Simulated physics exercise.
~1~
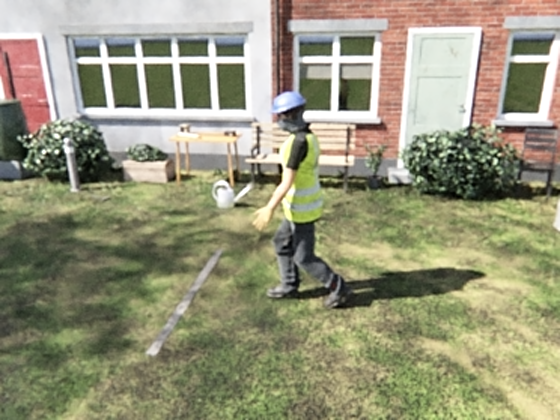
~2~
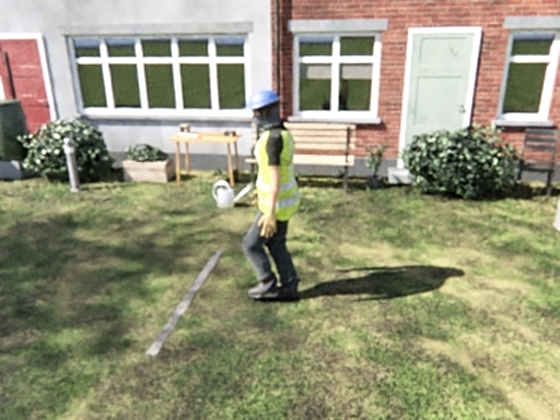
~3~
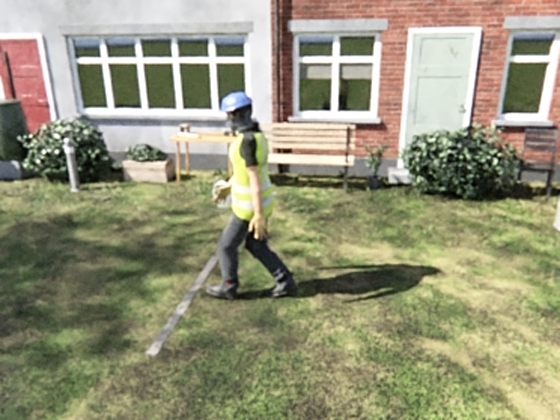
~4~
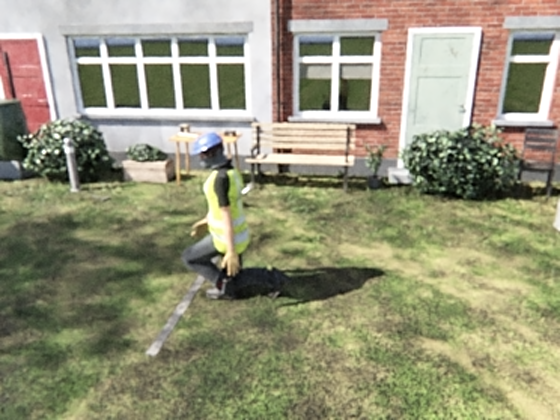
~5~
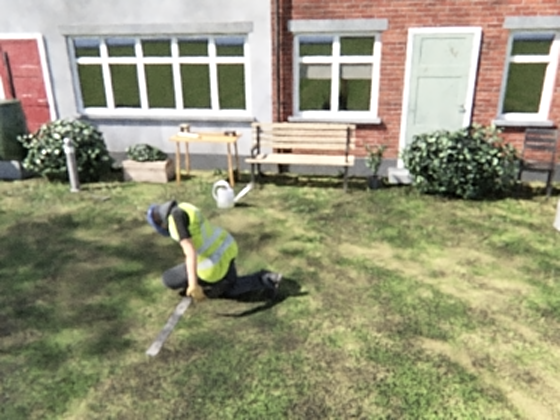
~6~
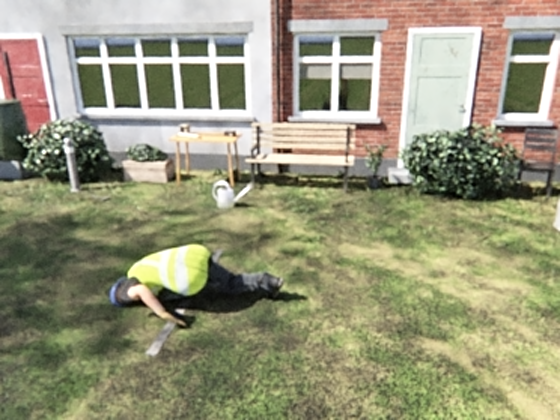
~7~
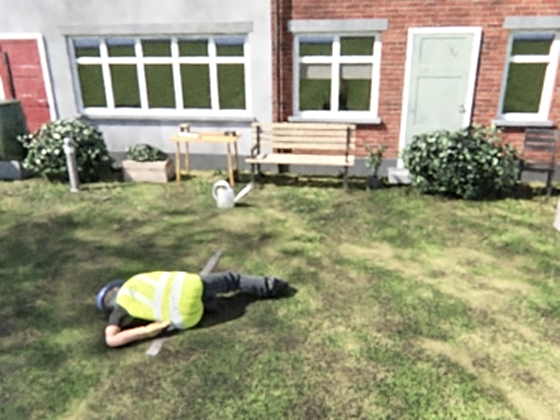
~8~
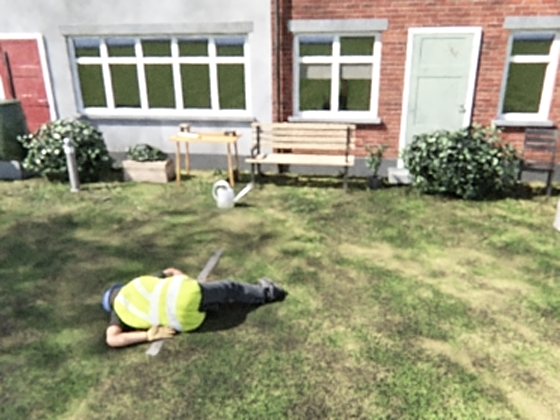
A worker in a yellow vest walks left, collapses forward and lies across the narrow strip.
